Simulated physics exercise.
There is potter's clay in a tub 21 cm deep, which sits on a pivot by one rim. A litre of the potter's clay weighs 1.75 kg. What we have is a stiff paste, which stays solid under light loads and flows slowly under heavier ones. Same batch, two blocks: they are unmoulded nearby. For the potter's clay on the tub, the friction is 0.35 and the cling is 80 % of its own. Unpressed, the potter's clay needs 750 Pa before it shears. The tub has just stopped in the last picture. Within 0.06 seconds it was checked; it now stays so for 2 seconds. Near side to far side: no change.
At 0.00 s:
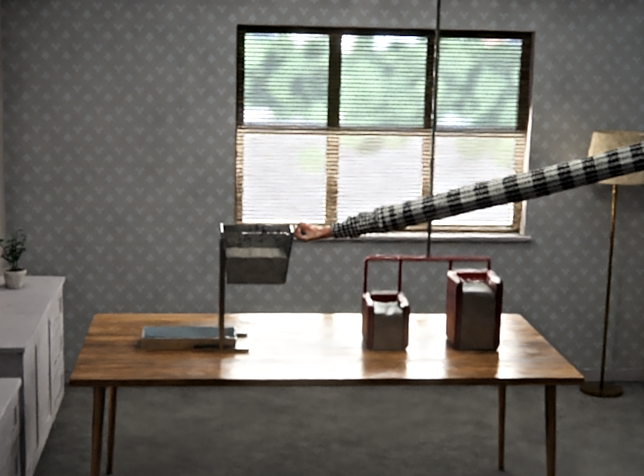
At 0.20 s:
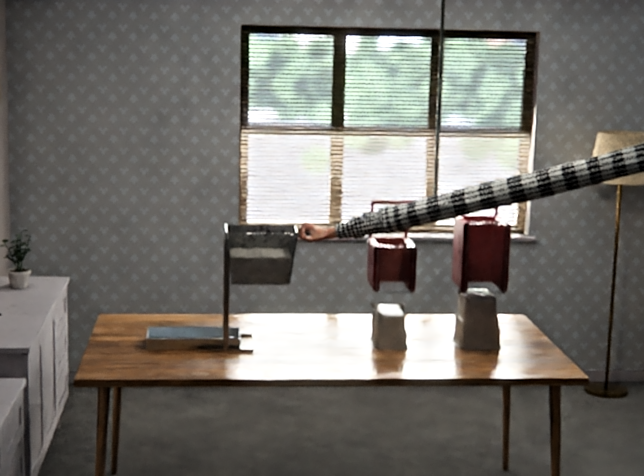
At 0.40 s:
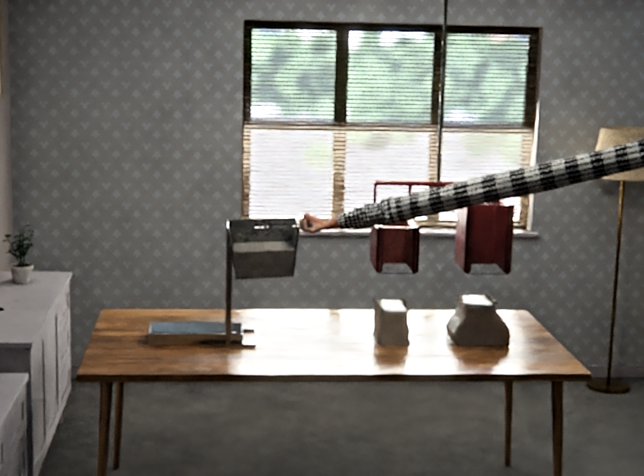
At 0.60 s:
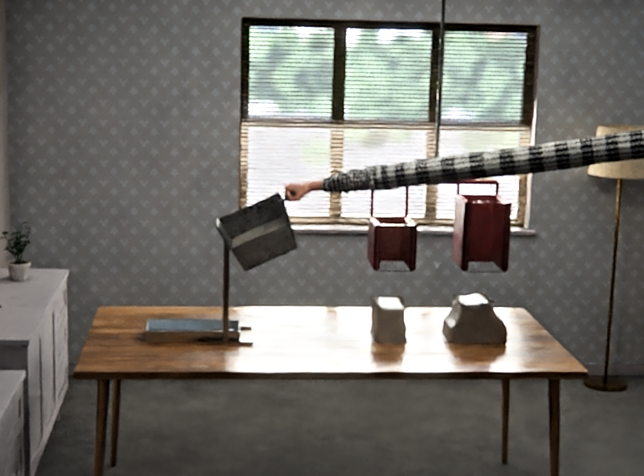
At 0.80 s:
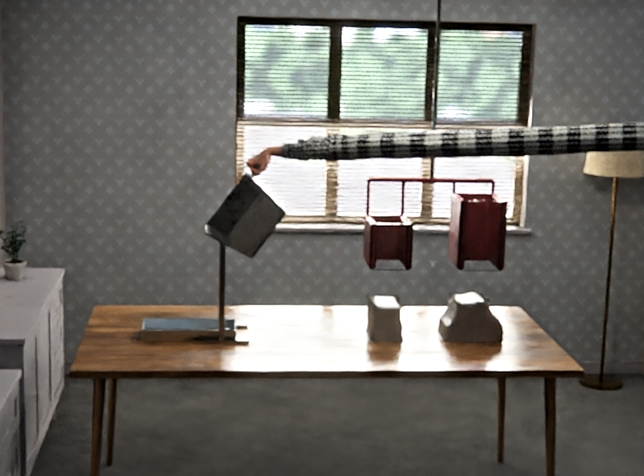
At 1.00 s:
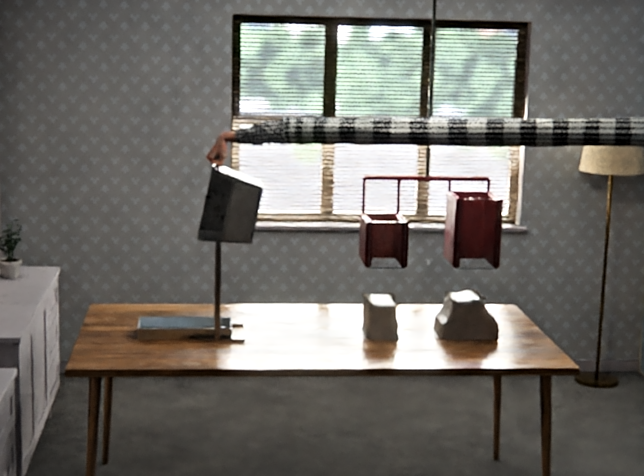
A hand tilts a tub of clay up leftward after red moulds lift off two blocks.
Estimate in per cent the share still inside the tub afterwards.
I would say about 100 percent.
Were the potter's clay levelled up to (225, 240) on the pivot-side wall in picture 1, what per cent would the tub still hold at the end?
It would come to roughly 65 percent.
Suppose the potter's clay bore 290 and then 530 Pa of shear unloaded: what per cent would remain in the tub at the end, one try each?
You'd see 70 percent the first time and 95 percent the second.
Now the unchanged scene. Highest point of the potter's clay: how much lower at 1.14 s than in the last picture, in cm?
I reckon it's close to 3 cm.
By 1.14 s, the tub is at 79 degrees and holds 100 %.
By 1.31 s, the tub is at 79 degrees and holds 100 %.
By 1.48 s, the tub is at 79 degrees and holds 100 %.
By 1.65 s, the tub is at 79 degrees and holds 100 %.
By 3.00 s, at the end, the tub is at 79 degrees and holds 100 %.
